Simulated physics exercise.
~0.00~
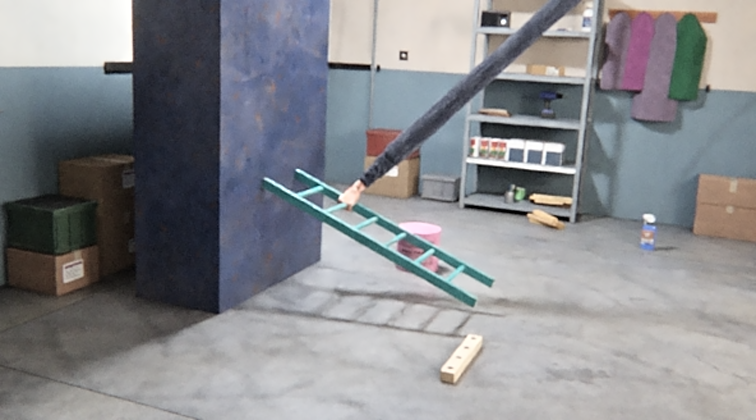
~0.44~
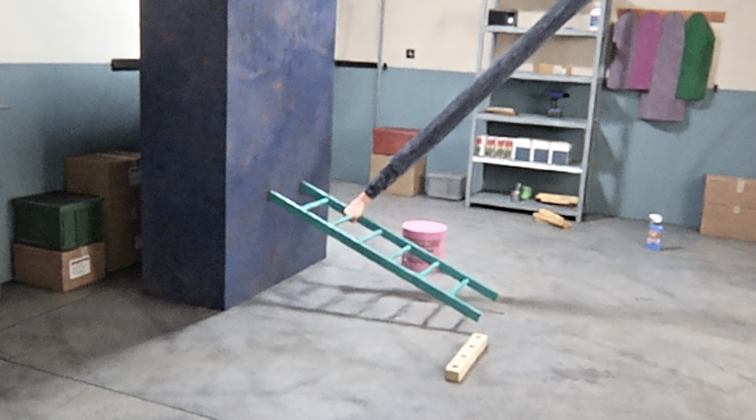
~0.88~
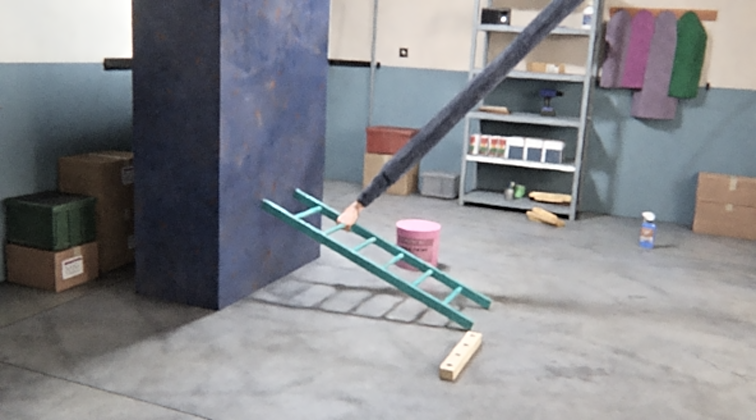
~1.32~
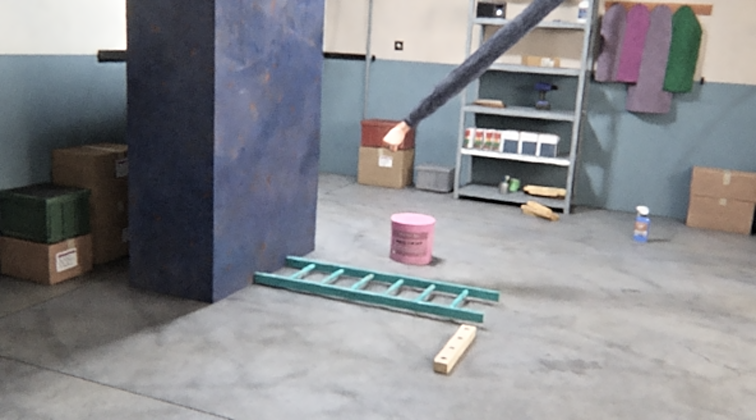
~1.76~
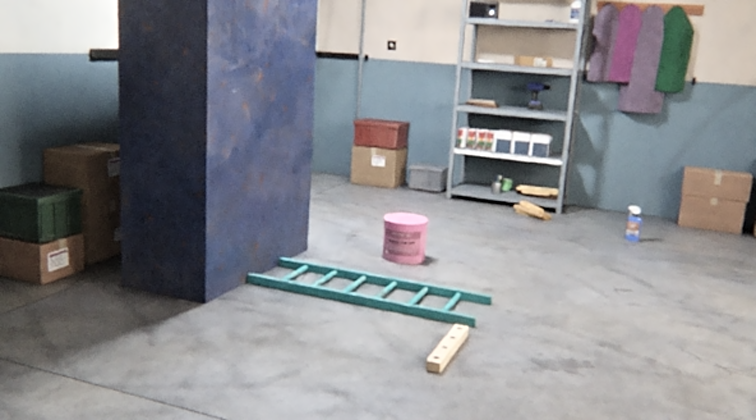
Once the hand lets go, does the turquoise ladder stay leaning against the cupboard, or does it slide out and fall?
The turquoise ladder slides out and falls, ending flat on the floor beside the cupboard.
A storeroom with a grey concrete floor is seen from a slightly raised, gently swaying viewpoint. A tall dark blue cupboard stands on the left near stacked boxes, with a pink pail and a pale wooden batten on the floor to its right and shelves and hanging coats behind. An arm in a dark sleeve reaches in from the upper right, holding a turquoise ladder at a slant against the cupboard and lowering it slightly. The hand lets go and draws back, and the ladder slips down. It ends flat on the floor behind the batten, while the pail and batten stay in place.
